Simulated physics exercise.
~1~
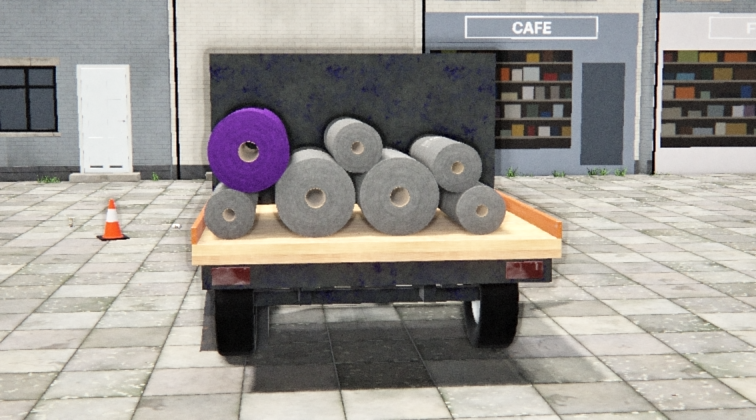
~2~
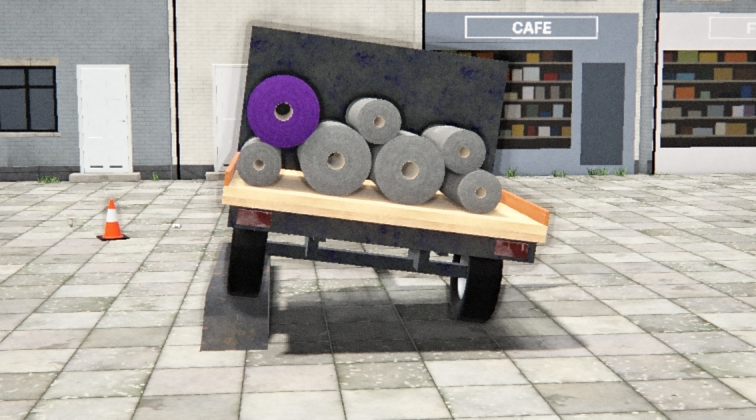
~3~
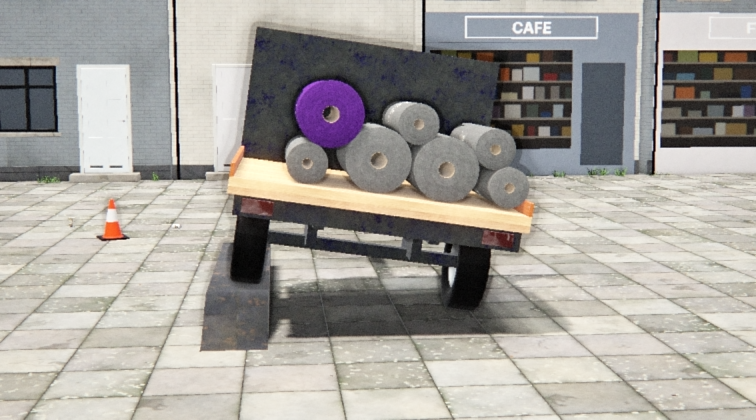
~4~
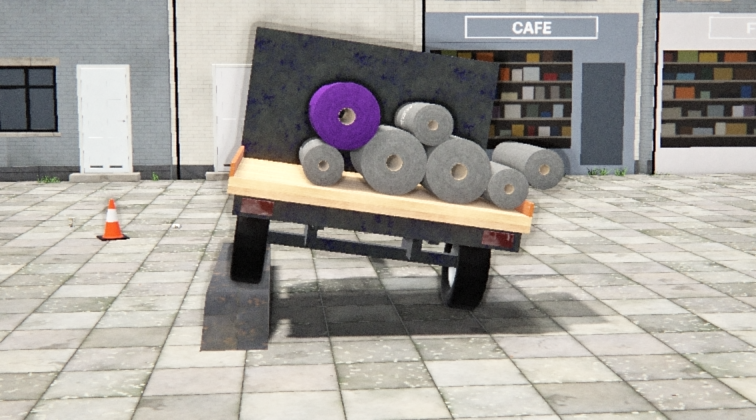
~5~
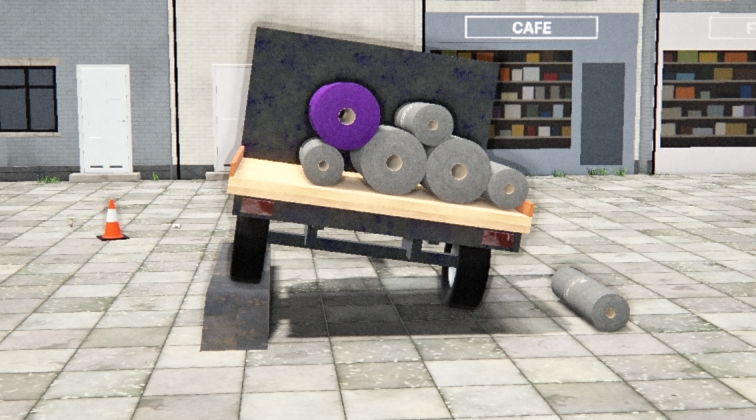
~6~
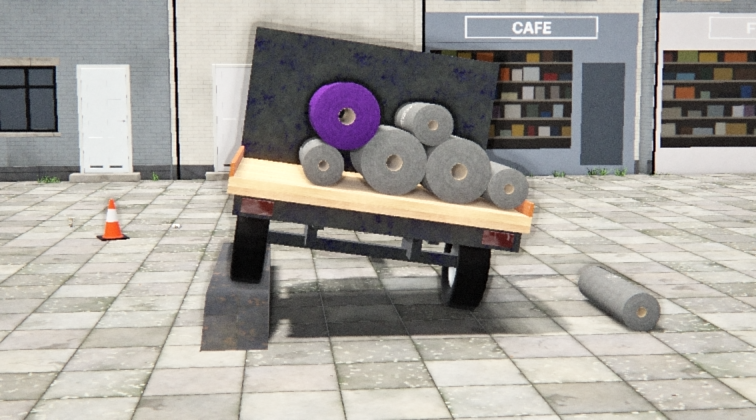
Farm trailer tilting as one wheel climbs a raised slab, rolls shifting right, one grey roll falling off, purple one staying aboard.
